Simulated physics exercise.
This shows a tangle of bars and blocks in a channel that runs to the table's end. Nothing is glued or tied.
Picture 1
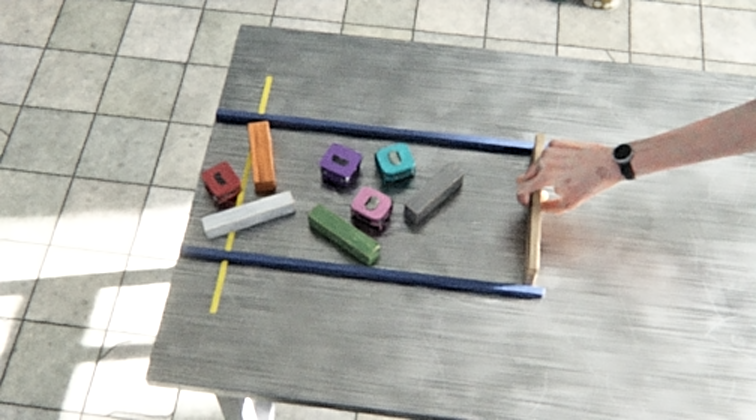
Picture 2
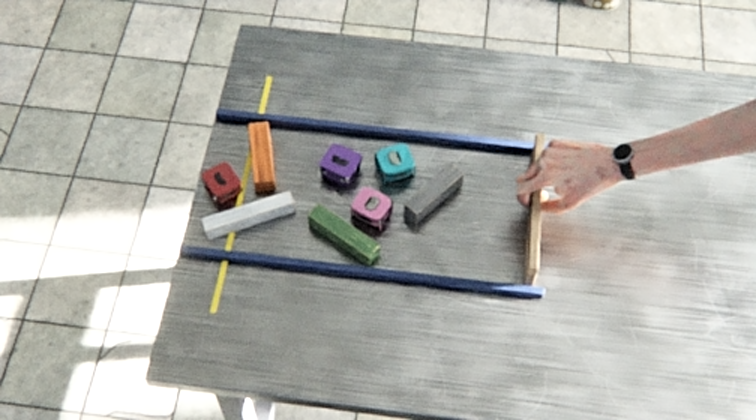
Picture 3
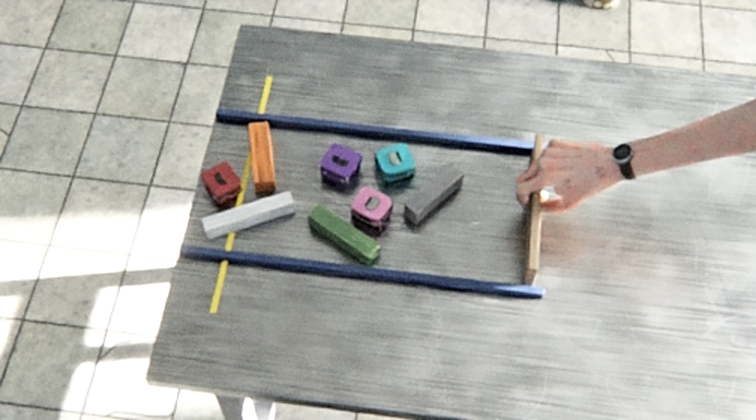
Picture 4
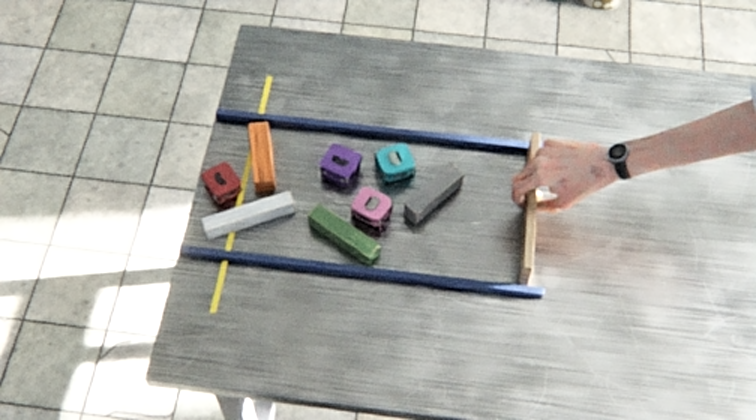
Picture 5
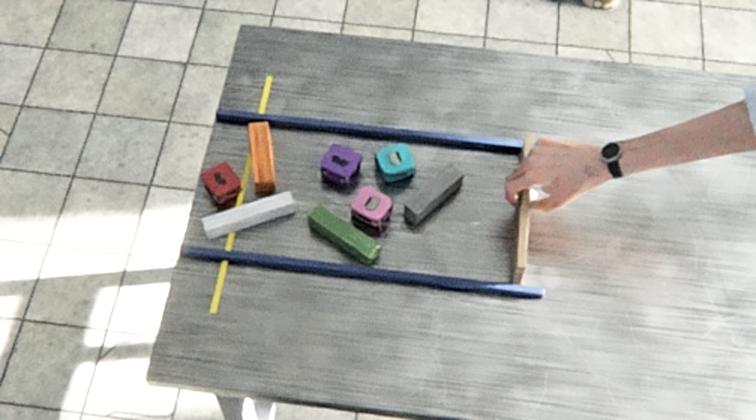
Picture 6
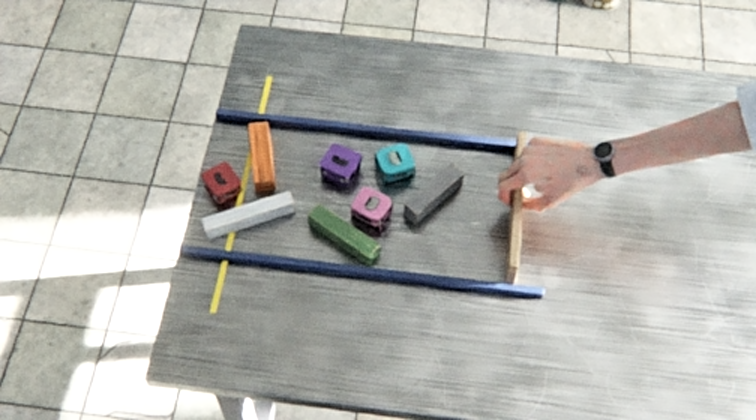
At the start, a hand holds a wooden board across the right end of a channel between two blue rails, with colourful bars and blocks scattered to its left. The hand then slides the board slightly left, while the bars and blocks stay where they are.
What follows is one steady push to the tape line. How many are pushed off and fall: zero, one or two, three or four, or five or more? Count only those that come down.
The number that fall off is three or four.
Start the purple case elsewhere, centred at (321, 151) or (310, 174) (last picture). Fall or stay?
In that order, it comes down; remains up.
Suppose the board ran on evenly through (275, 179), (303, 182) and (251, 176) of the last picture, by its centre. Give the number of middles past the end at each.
Place by place, 2, 0 and 3.
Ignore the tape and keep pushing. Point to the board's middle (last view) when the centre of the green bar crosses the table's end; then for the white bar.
Near (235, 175) and (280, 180).
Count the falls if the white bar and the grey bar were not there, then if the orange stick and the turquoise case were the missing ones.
It would be 2 and 2.
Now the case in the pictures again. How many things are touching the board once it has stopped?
It touches 3.
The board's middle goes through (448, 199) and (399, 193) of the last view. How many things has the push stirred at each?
At the one place 1, at the other 4.
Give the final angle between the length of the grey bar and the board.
About 0°.
Soon after, none off yet; red case at rest near (223, 184); orange stick at rest near (262, 156); white bar at rest near (249, 215).
In the end, the number that fall off is three or four; gone, white bar, orange stick and red case.
